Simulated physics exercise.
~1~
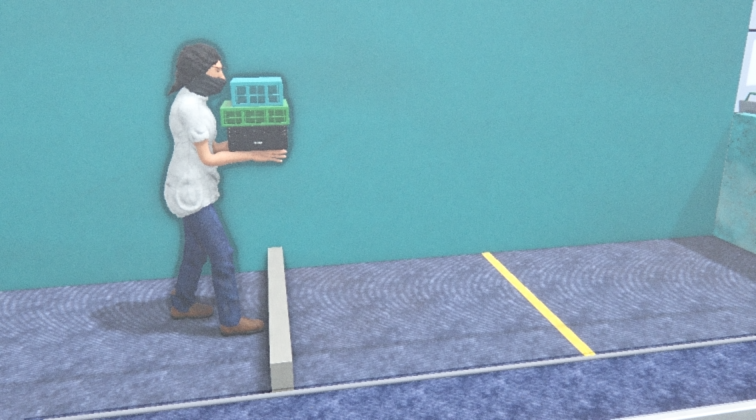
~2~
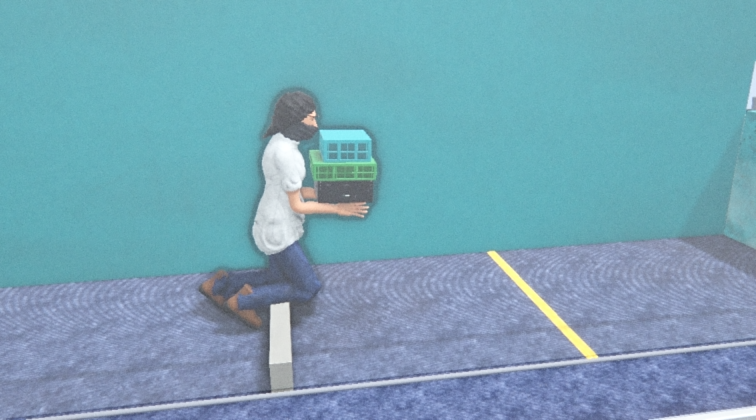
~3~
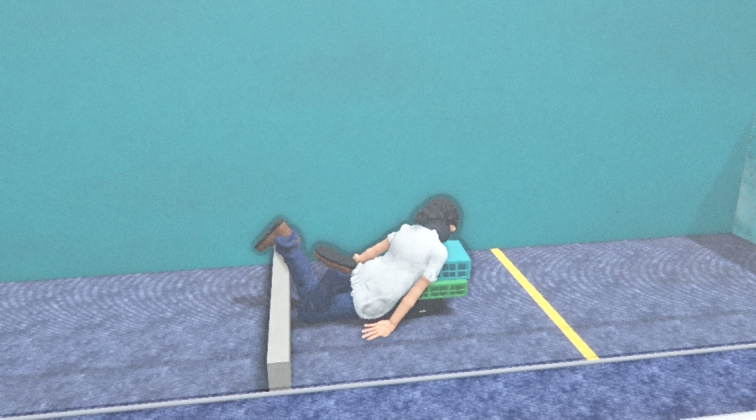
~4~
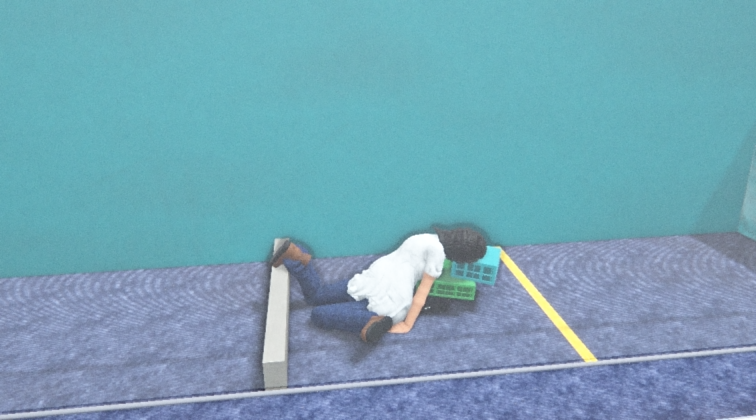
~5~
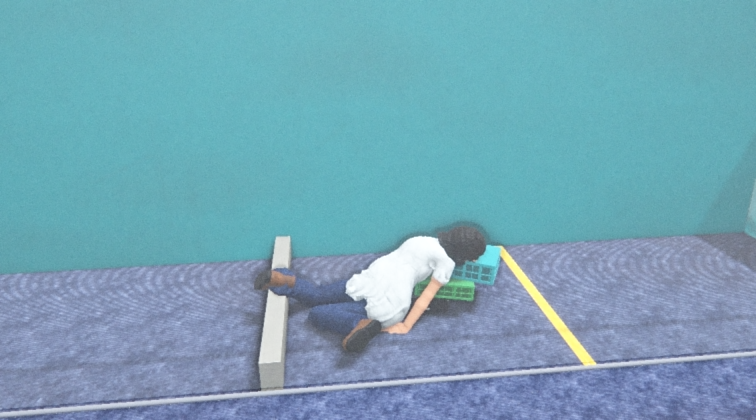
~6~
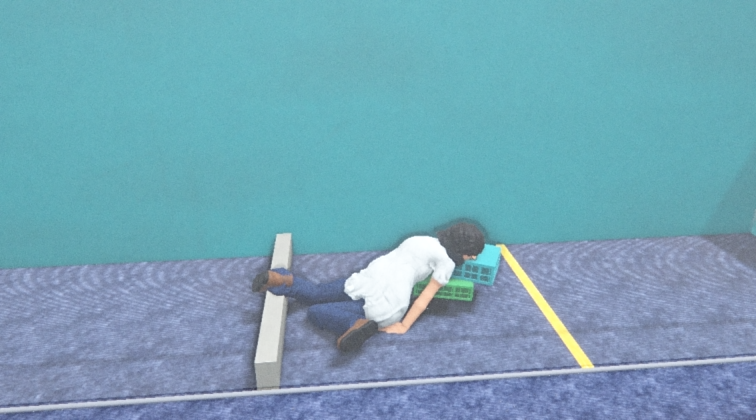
The clip shows a person carrying stacked teal, green and black crates pitch forward over a low rail and fall to the right onto the floor, ending sprawled face down against the toppled stack, with the teal crate just short of the yellow line.
